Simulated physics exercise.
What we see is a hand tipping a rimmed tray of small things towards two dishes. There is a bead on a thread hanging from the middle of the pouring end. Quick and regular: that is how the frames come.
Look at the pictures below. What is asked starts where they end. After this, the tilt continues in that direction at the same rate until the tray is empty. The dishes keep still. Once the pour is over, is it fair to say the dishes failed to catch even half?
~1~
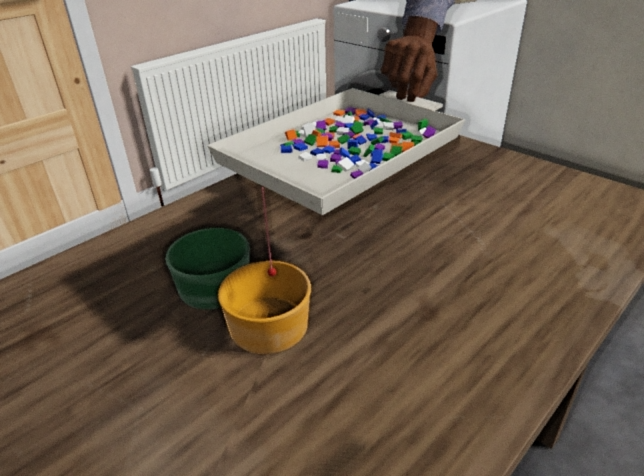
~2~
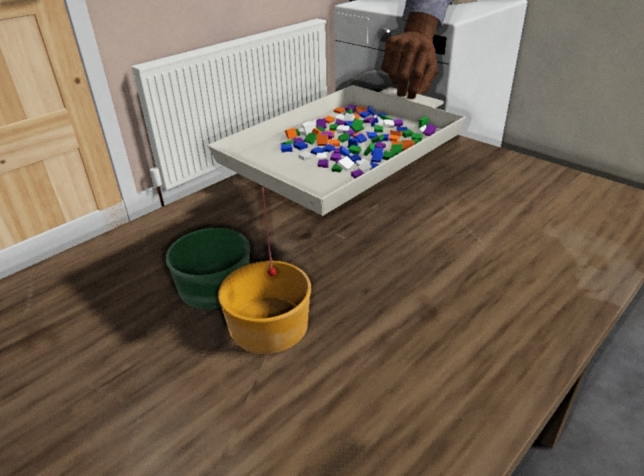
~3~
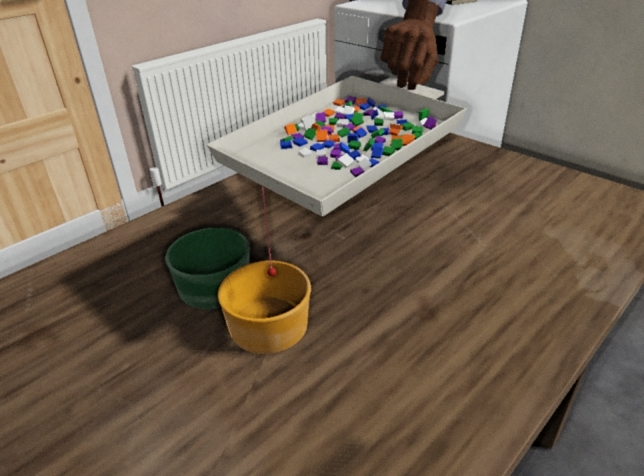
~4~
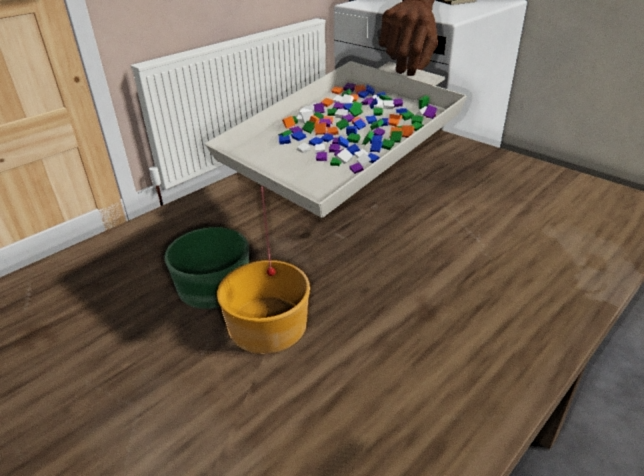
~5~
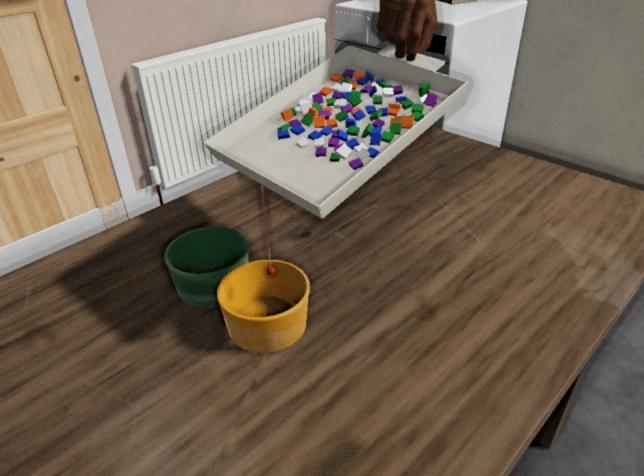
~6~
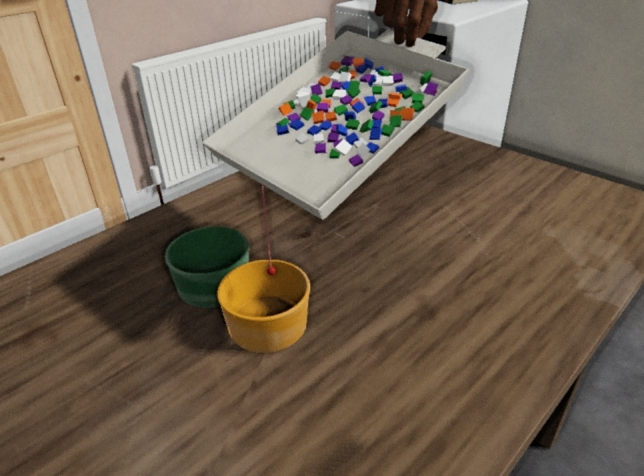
Mostly wasted.
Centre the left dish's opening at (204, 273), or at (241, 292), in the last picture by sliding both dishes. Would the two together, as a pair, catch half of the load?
First try: Higher than half; second try: Higher than half.
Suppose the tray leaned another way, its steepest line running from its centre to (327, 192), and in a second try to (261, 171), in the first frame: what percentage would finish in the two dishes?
Roughly 10 % in the first case and 70 % in the second.
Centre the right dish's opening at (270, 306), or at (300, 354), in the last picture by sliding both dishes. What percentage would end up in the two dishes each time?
First placement: Some 70 %; second placement: Some 80 %.
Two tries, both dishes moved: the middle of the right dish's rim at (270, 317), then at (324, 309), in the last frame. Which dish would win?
The first time it's the right member, the second time the right member.
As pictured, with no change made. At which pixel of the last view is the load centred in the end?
I'd mark it at roughly (282, 358).
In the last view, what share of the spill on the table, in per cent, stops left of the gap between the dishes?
It comes to near 20 percent of the spill.
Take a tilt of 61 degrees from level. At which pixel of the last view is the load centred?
Its middle sits at about pixel (294, 183).
Soon after the last picture, tray tipped steeply; nearly all on the tray; a stray few in the air.
A little later, tray tipped right over; about two thirds on the tray; a stray few in the right dish; about a quarter outside both; a small part in the air.
Later still, tray tipped past a quarter turn; about a third in the right dish; about two thirds outside both.
At rest, tray tipped past a quarter turn; about a third in the right dish; none in the left dish; about two thirds outside both.
